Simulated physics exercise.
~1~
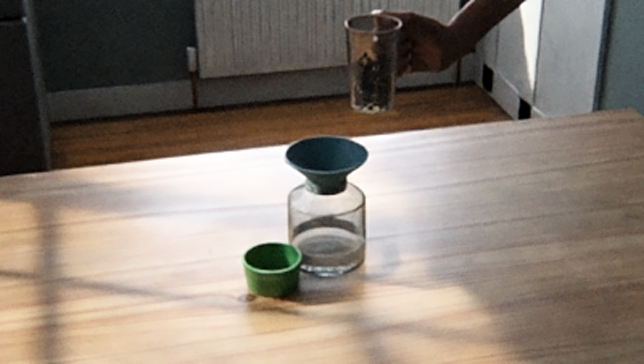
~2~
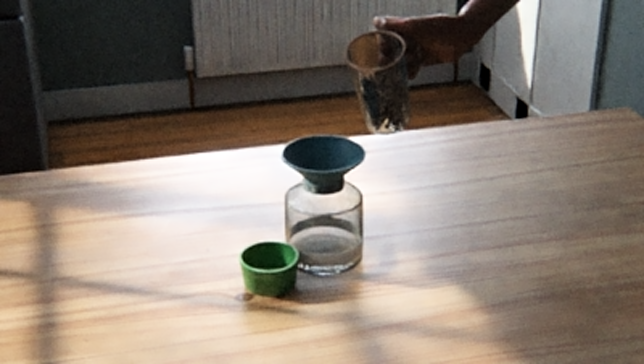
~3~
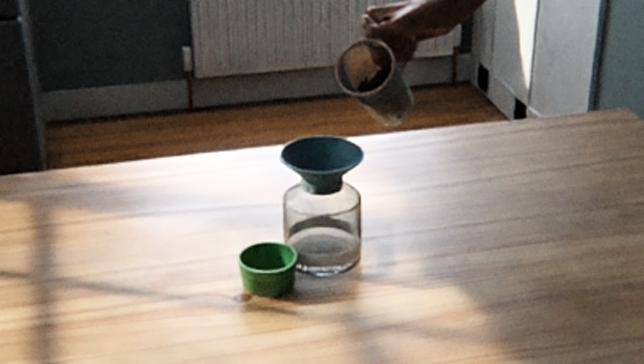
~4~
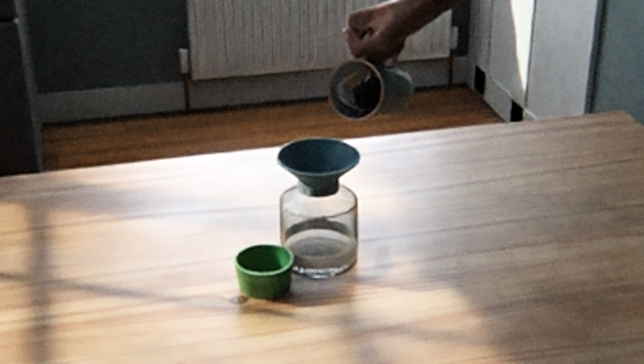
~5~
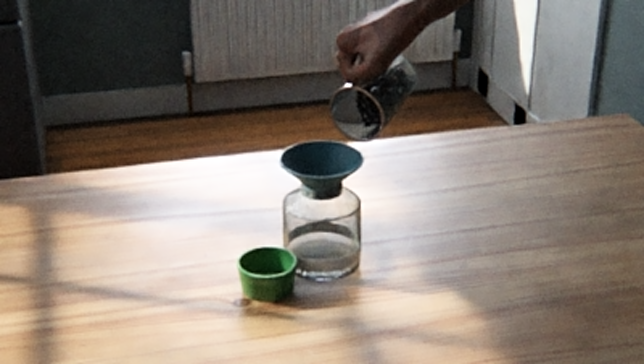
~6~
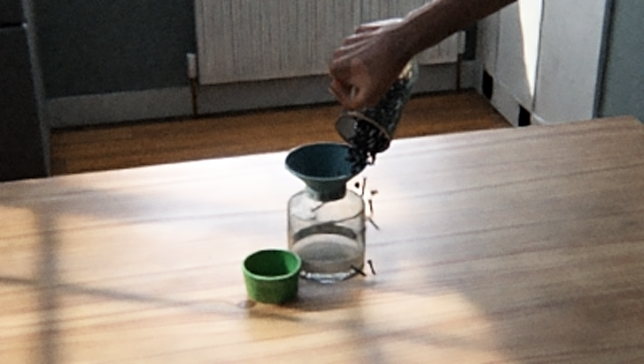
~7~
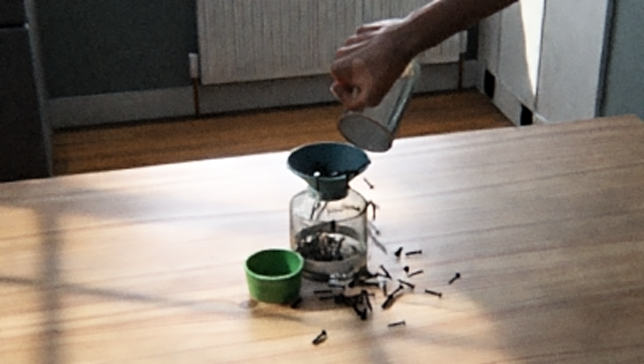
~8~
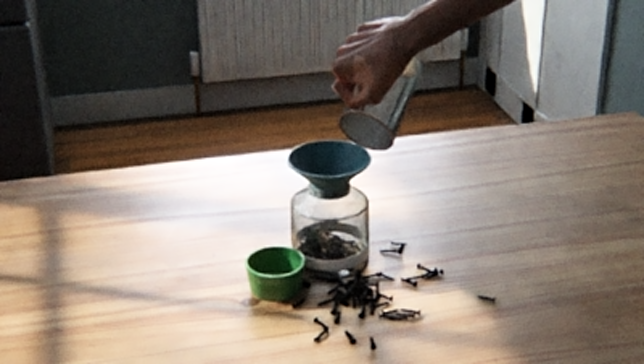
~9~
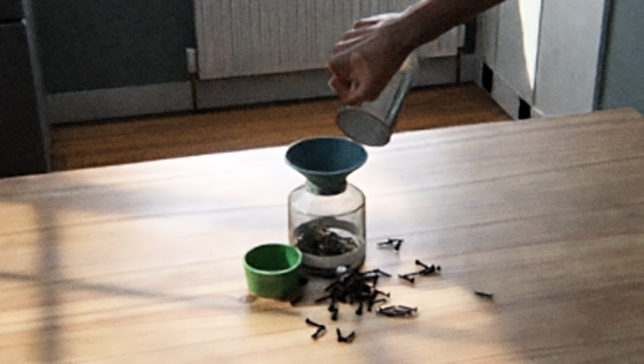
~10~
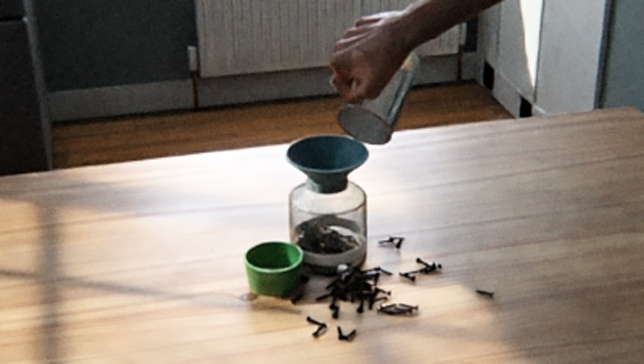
Black screws spilled across a wooden table as a hand tipped a clear cup over a funnel on a glass jar beside a small green dish; many dropped into the jar, but plenty lay scattered outside, with the emptied cup still held upside down.
